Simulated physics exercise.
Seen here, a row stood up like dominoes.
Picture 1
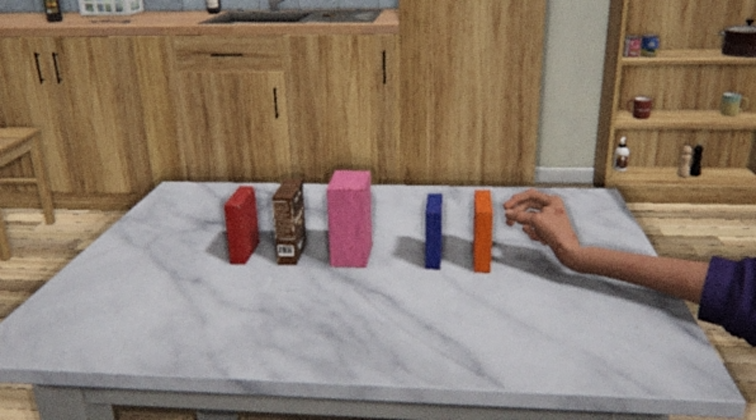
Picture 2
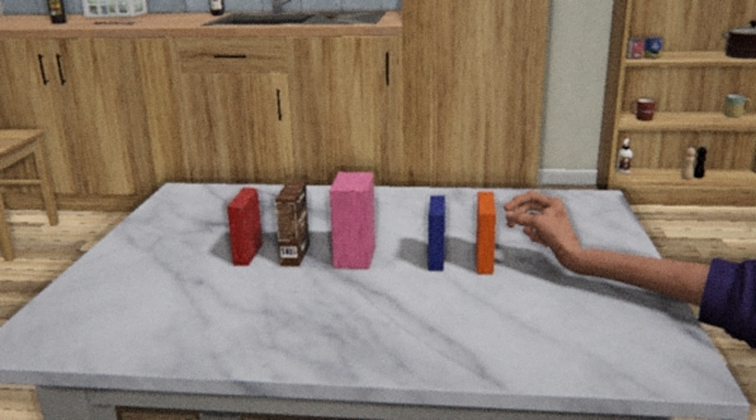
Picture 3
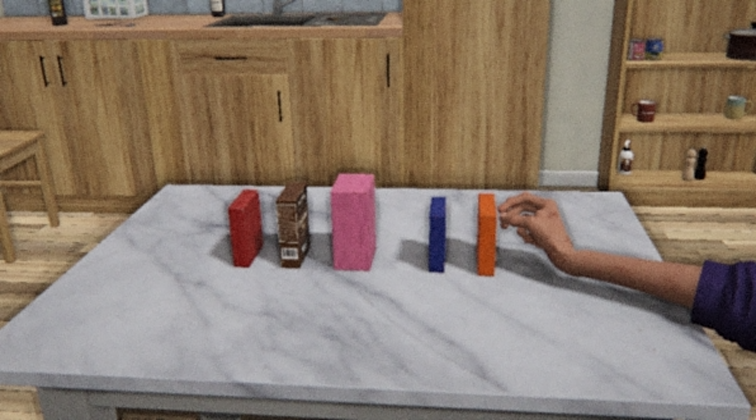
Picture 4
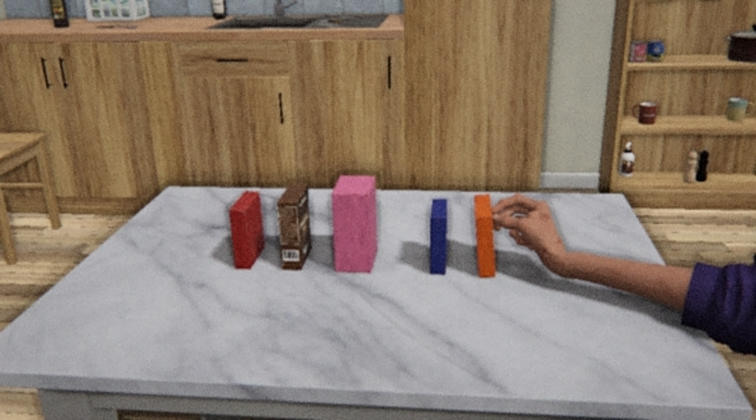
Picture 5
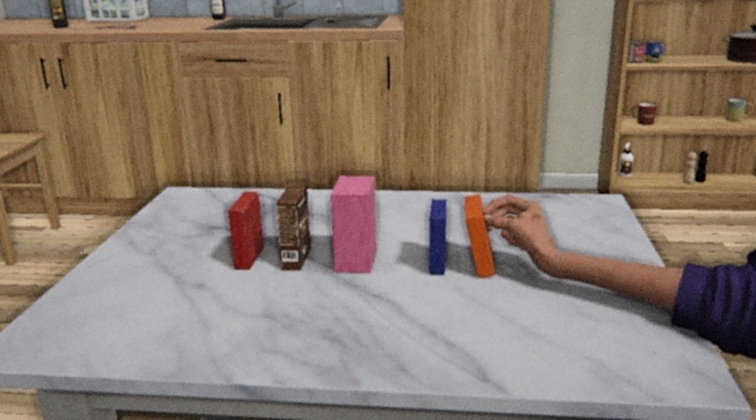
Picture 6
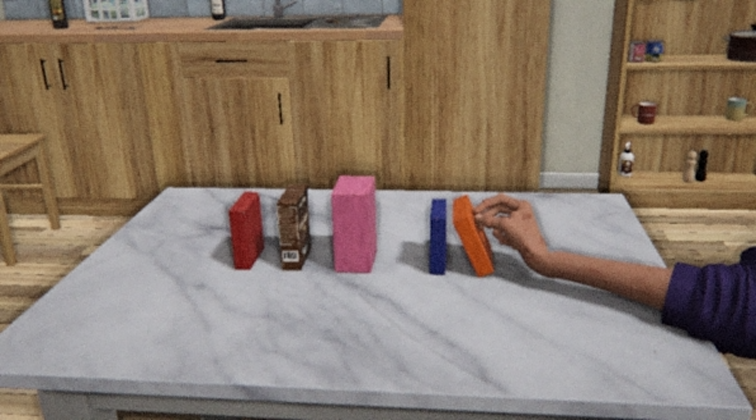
A hand in a purple sleeve, at the right of a marble-topped table, moves left to the top of an upright orange block and pushes it, tilting it leftward toward a blue one. Red, brown, pink and blue blocks stand still in a row to its left. The slightly raised view faces wooden kitchen cabinets and shelves, shifting very slightly at first.
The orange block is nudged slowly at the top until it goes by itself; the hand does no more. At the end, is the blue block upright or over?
The blue block tips over.
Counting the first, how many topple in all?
In all, 2.
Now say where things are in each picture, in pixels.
Blue block (434, 231); pink block (351, 219), in the first frame.
Pink block (354, 220); brown packet (293, 223), in the second frame.
Pink block (354, 222); brown packet (294, 225), in the third frame.
Orange block 5° over; pink block (356, 224); brown packet (295, 227), in the fourth frame.
Orange block 13° over; pink block (355, 224); brown packet (294, 227), in the fifth frame.
Orange block 25° over; blue block (439, 236); pink block (355, 224), in the sixth frame.
Then, 0.30 s after the last picture, orange block 71° over; blue block tipped 74° from how it was near (404, 249).
Then, 0.70 s after the last picture, orange block 71° over; blue block on its side near (402, 256).
At rest, tipped over on the table, blue block; the other 2 in place. Seen from the same camera at the end, blue block near (402, 256).
